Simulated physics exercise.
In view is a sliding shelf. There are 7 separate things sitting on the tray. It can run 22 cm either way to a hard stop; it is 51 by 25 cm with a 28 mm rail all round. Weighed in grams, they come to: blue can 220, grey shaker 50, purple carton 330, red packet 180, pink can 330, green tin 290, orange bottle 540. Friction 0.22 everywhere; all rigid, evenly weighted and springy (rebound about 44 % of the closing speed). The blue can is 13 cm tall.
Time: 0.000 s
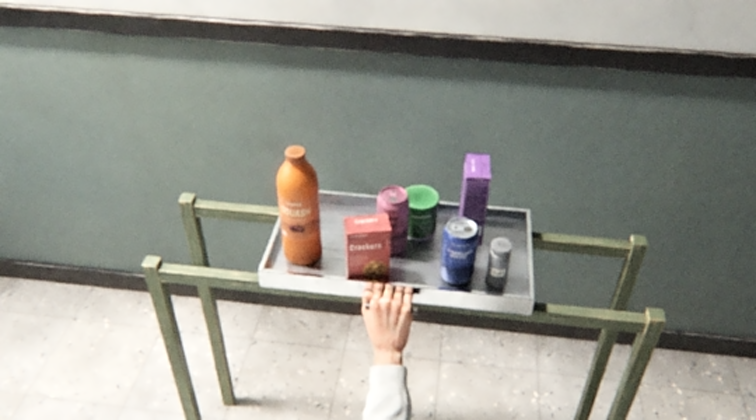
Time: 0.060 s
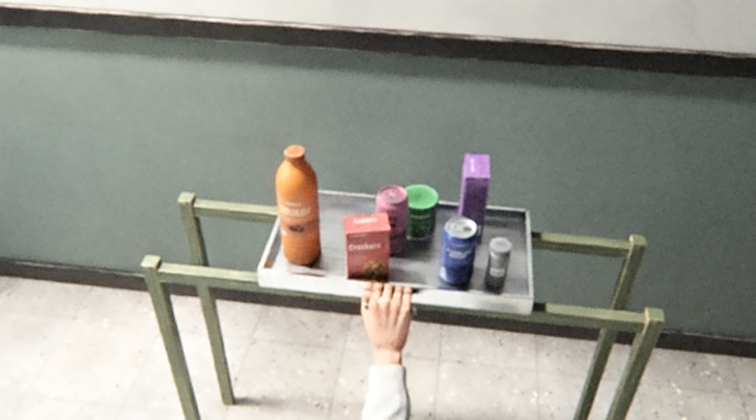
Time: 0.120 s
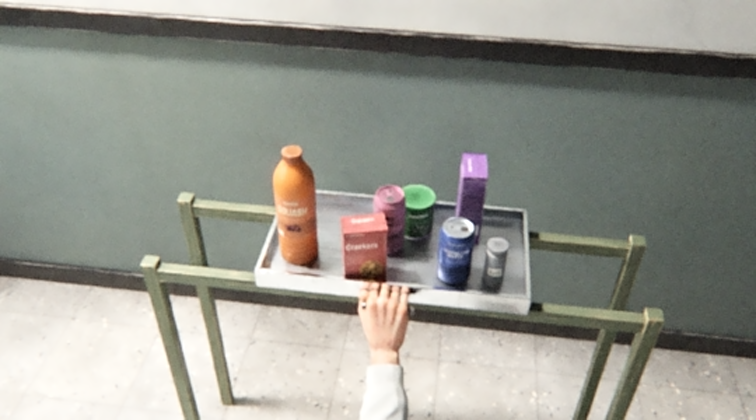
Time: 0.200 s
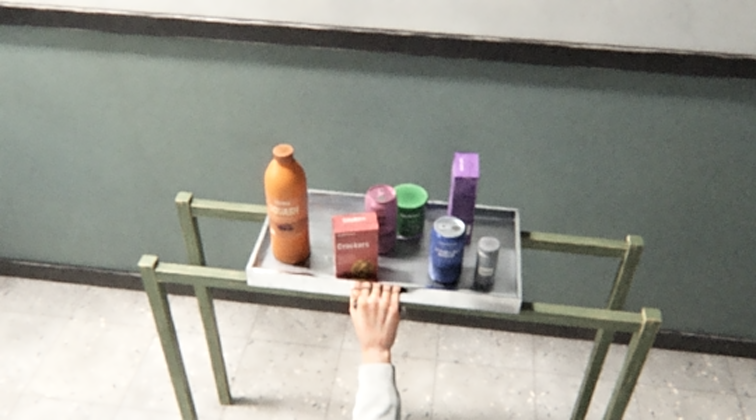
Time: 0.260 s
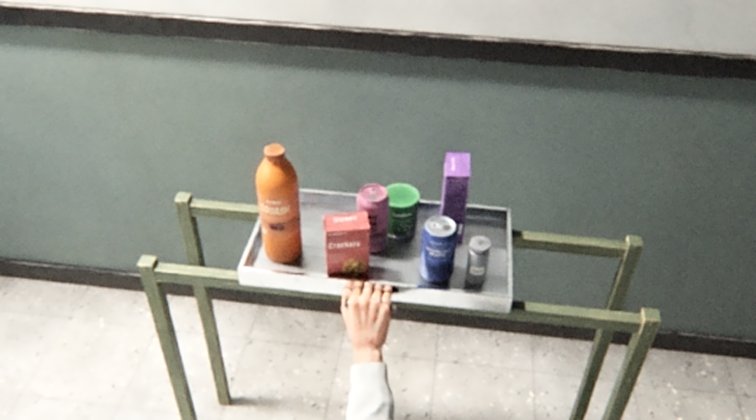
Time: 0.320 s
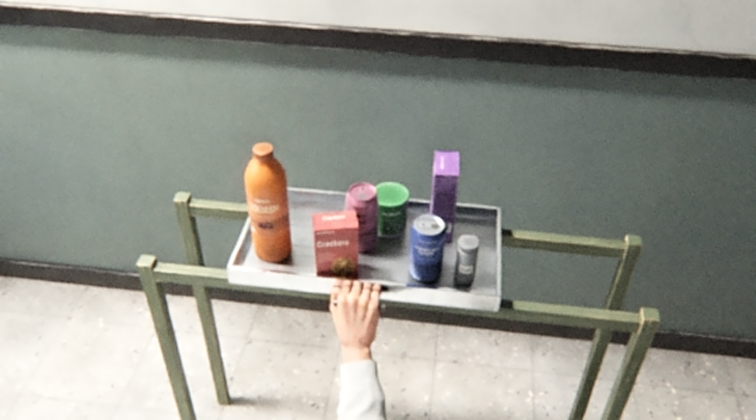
Against a dark green wall, a hand at the front edge slowly slides a tray of seven containers left along rails.
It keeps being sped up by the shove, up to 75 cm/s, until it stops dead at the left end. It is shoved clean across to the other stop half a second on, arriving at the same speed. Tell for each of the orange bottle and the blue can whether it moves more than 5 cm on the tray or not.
Orange bottle - more than that; blue can - not more than that.
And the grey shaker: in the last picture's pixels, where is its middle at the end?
I'd put it at around (611, 274).
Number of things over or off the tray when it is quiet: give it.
The number is 1.
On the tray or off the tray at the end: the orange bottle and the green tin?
Final state - orange bottle: Beyond the limits; green tin: Inside the limits.
After 0.72 s, tray 22 cm left; orange bottle leaning 15° near (163, 190); blue can slid 6 cm near (310, 238); red packet slid 6 cm.
After 1.32 s, tray 21 cm left; orange bottle now off the tray; blue can slid 11 cm near (293, 236); purple carton slid 12 cm.
After 1.92 s, tray 1 cm left; blue can slid 11 cm near (391, 246); purple carton slid 12 cm; green tin slid 12 cm.
After 2.42 s, tray 22 cm right; blue can slid 3 cm near (553, 262); purple carton slid 5 cm; green tin slid 4 cm.
At rest (3.0 s), off the tray, orange bottle; the other 6 in place, give or take 5 cm. Seen from the same camera at the end, blue can near (576, 264).
